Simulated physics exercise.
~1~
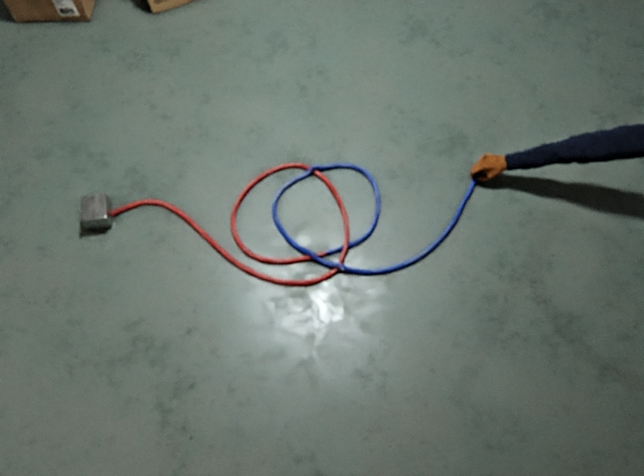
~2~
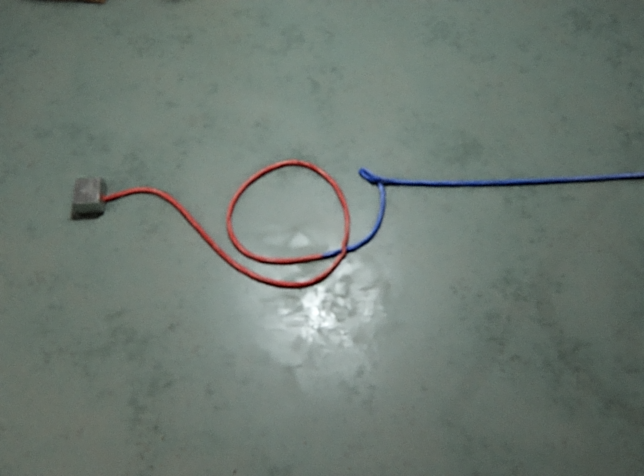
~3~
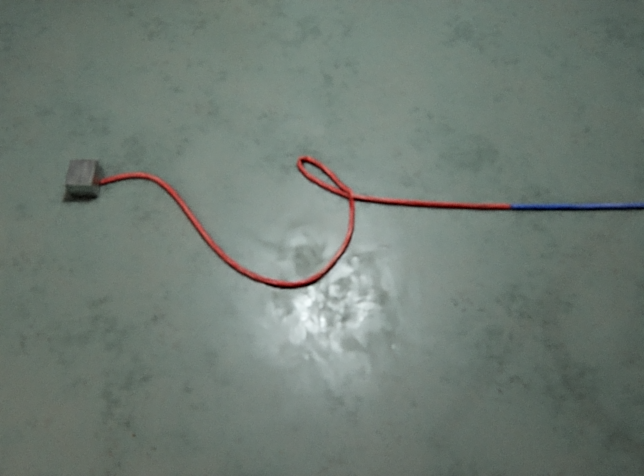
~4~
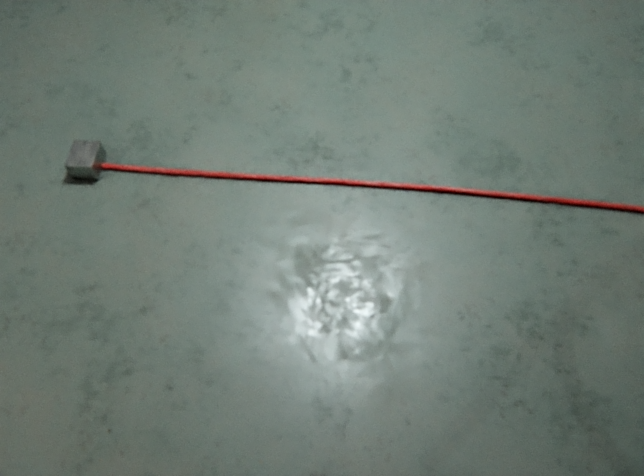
A rope, red on its left half and blue on its right, lies in overlapping loops on a grey-green workshop floor, seen from above. Its left end is fixed to a small grey block, while a hand in an orange glove and dark blue sleeve holds the blue end at the right. The blue end is drawn off to the right, and the blue loop opens and shrinks away. The pull then reaches the red loop, which narrows to a small bight as red rope slides rightward. Finally the rope runs straight from the block, with only red in view.
